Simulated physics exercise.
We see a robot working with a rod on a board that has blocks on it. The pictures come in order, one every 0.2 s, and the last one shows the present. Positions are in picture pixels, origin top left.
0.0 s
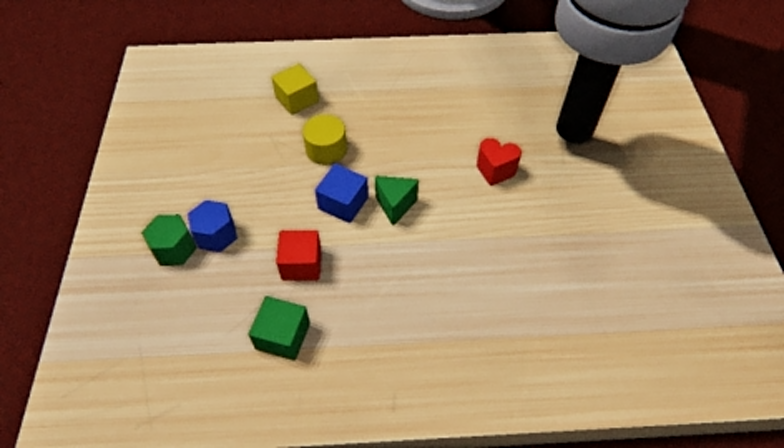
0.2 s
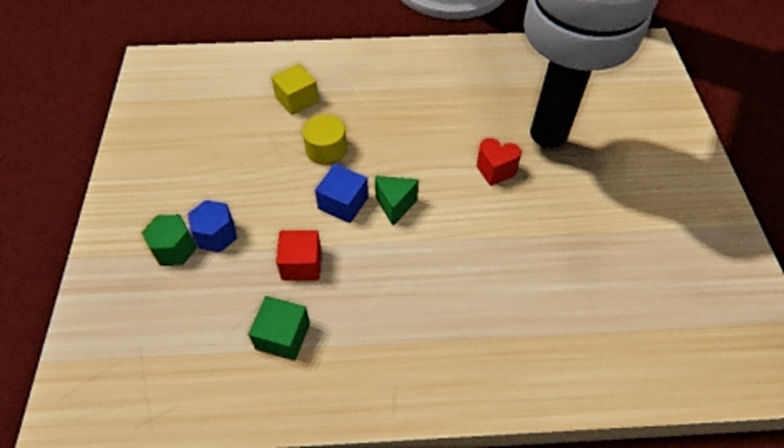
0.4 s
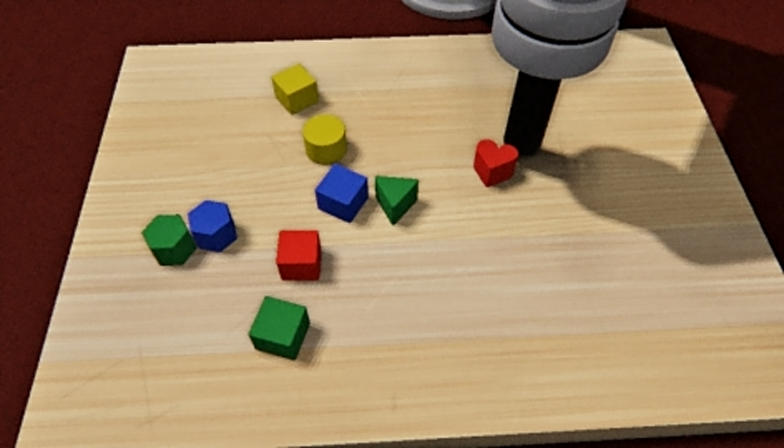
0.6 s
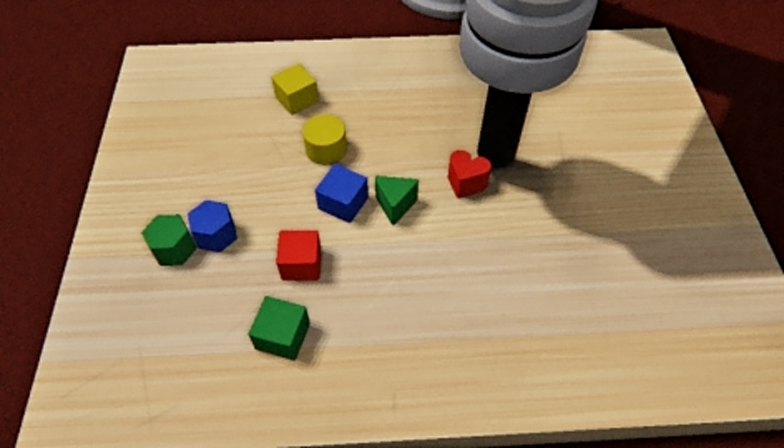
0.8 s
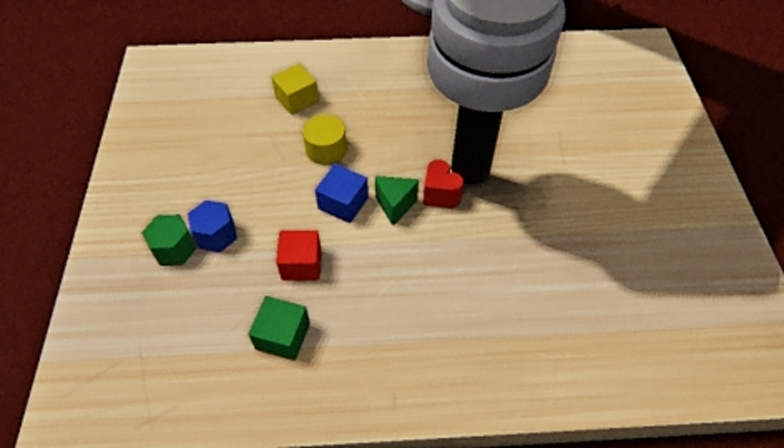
Robot arm with a black rod sliding a red heart block leftward across a wooden board to beside a green triangular block.
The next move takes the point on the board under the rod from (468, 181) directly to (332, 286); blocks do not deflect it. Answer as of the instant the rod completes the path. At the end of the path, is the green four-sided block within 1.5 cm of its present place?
Yes, I think so.
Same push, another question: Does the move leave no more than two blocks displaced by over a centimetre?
No, it doesn't check out.
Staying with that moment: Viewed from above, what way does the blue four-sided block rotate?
Counterclockwise rotation.
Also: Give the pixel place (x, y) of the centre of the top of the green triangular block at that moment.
At pixel (358, 188).
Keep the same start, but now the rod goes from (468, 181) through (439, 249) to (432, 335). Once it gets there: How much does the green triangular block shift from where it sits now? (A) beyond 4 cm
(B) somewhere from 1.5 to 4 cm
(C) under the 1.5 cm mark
It's C.
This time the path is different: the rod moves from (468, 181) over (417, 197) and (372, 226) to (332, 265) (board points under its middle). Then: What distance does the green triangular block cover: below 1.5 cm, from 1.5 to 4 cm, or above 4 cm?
The over 4 cm band.
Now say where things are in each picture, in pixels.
The first frame shows rod tip (574, 131); block tops, green four-sided block (277, 320); red four-sided block (297, 246); blue four-sided block (341, 183); green triangular block (396, 187); red heart (500, 151).
The second frame shows rod (548, 136); blocks unchanged.
The third frame shows rod (522, 143); red heart (497, 152).
The fourth frame shows rod (496, 155); red heart (469, 164).
The fifth frame shows rod (470, 171); green four-sided block (277, 320); red four-sided block (297, 246); blue four-sided block (341, 183); green triangular block (396, 187); red heart (442, 175).
What follows on the original path. One third of the way, rod (427, 203); blue four-sided block (324, 182), turned 20° anticlockwise; green triangular block (365, 189); red heart (391, 203), turned 35° clockwise.
Two thirds of the way, rod (380, 239); blue four-sided block (323, 181), turned 25° anticlockwise; green triangular block (358, 188), turned 25° clockwise; red heart (345, 221), turned 55° clockwise.
At the end, rod (330, 277); green four-sided block in place; red four-sided block (290, 247); blue four-sided block (323, 181), turned 25° anticlockwise; green triangular block (358, 188), turned 25° clockwise; red heart (333, 224), turned 90° clockwise.
